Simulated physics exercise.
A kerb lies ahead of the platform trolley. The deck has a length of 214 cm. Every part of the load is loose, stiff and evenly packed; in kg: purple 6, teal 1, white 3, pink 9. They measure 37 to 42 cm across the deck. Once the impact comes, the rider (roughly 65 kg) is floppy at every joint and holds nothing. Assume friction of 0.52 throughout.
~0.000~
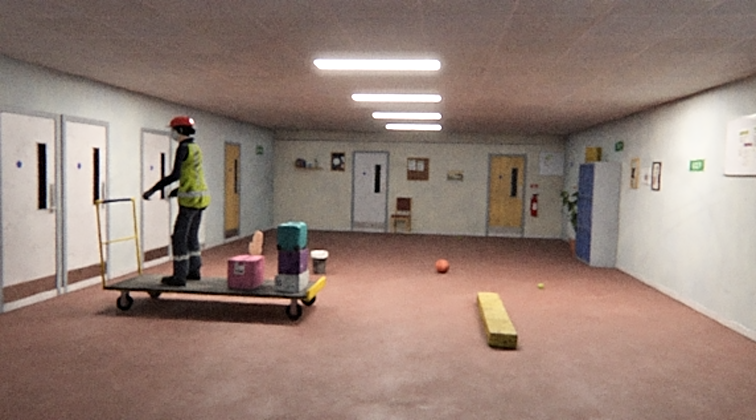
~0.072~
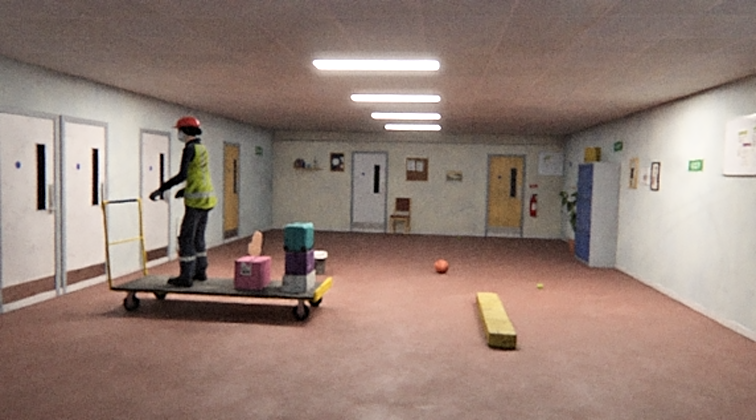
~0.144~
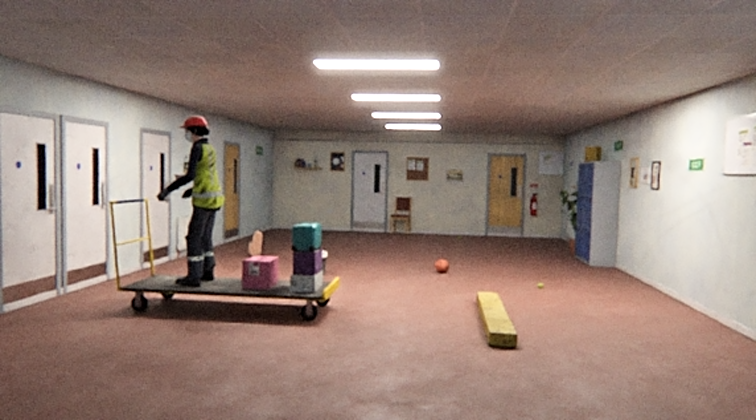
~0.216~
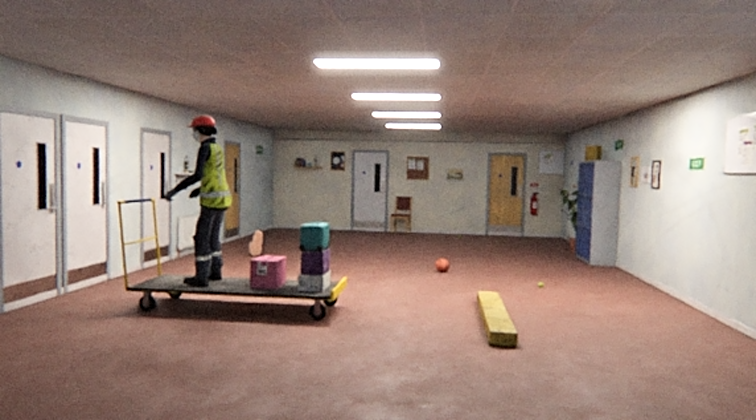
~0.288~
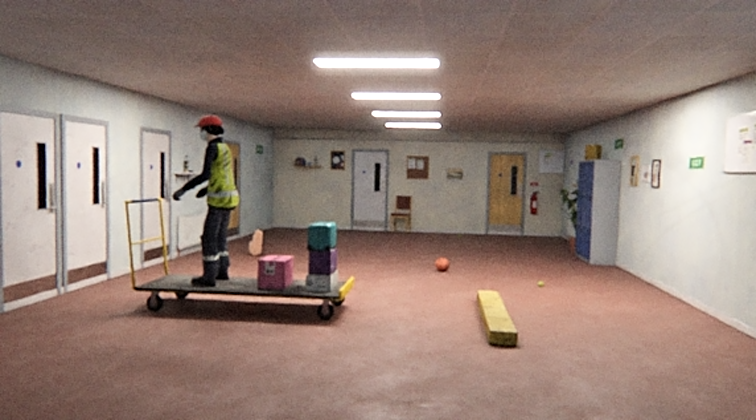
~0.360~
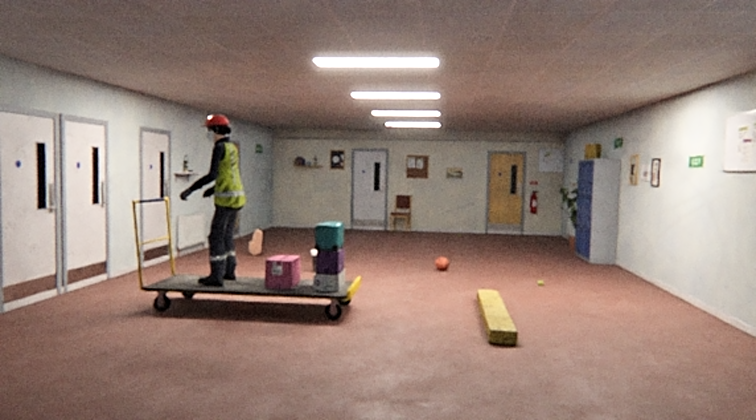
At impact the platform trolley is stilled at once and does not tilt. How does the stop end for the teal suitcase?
It is left on the deck.
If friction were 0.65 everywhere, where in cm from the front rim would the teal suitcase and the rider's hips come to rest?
Teal 20 behind, hips 70 behind.
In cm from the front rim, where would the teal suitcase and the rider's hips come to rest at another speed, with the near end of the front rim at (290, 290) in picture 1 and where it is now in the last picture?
Rest points: Teal at 50 cm past, hips at 60 cm behind.
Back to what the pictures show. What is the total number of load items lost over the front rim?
I make the total 0.
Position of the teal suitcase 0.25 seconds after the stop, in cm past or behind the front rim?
Behind the rim, near 15 cm.
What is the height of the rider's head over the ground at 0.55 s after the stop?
Roughly 80 cm above the ground.
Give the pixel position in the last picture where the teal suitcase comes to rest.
Roughly pixel (478, 241).
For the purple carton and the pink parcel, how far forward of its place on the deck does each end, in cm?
Forward shift in cm: Purple 10, pink 15.
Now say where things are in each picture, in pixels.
The first frame shows teal suitcase (292, 236), white parcel (292, 280), rim corner (308, 297); 182 cm short of the stop.
The second frame shows teal suitcase (299, 237), white parcel (299, 281), rim corner (315, 297); 174 cm short of the stop.
The third frame shows teal suitcase (307, 237), white parcel (307, 280), rim corner (324, 297); 166 cm short of the stop.
The fourth frame shows teal suitcase (315, 237), white parcel (315, 280), rim corner (332, 297); 158 cm short of the stop.
The fifth frame shows teal suitcase (322, 236), white parcel (322, 280), rim corner (340, 297); 150 cm short of the stop.
The sixth frame shows teal suitcase (330, 236), white parcel (330, 280), rim corner (348, 296); 141 cm short of the stop. Speed about 1.1 m/s.
Impact comes at 1.61 s.
After 2.16 s the teal suitcase is 15 cm behind the rim, tilted 0°, near (478, 241) in the last picture's view.
After 2.61 s the teal suitcase is 15 cm behind the rim, tilted 0°, near (478, 241) in the last picture's view.
At rest, 4.4 s, nothing is past the rim; behind it, purple carton, teal suitcase, white parcel, pink parcel and the rider's hips.
